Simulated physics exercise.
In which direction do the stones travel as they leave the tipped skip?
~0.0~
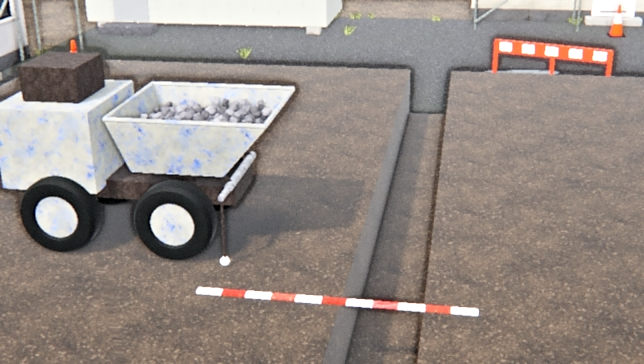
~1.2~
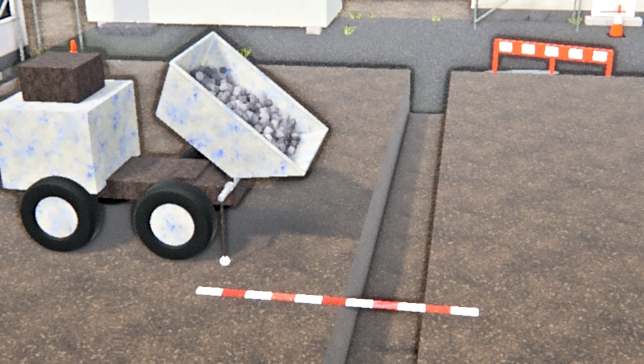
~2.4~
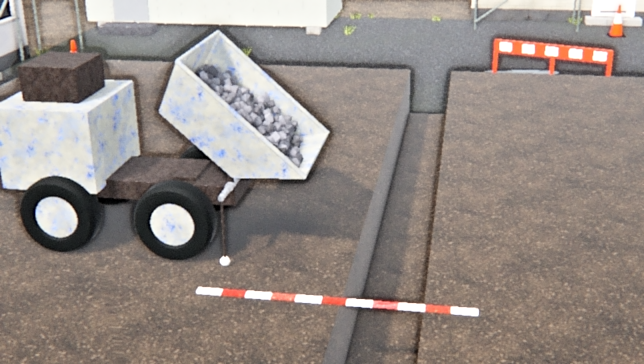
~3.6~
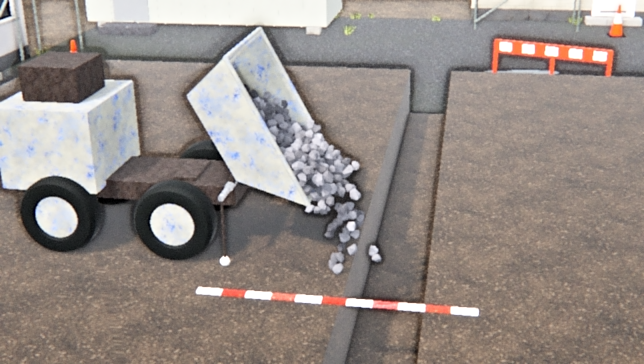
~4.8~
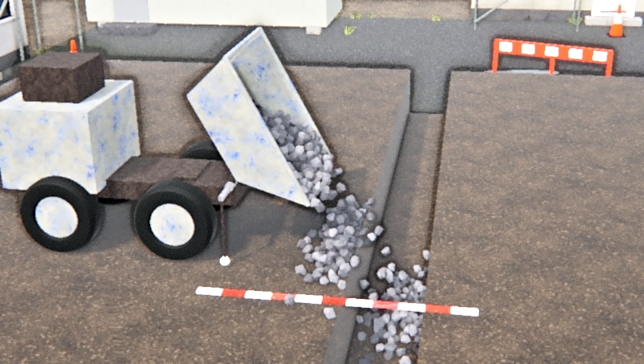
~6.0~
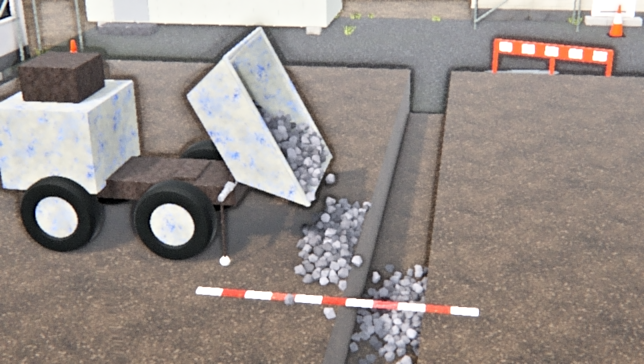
They move to the right, sliding down out of the skip toward the trench.
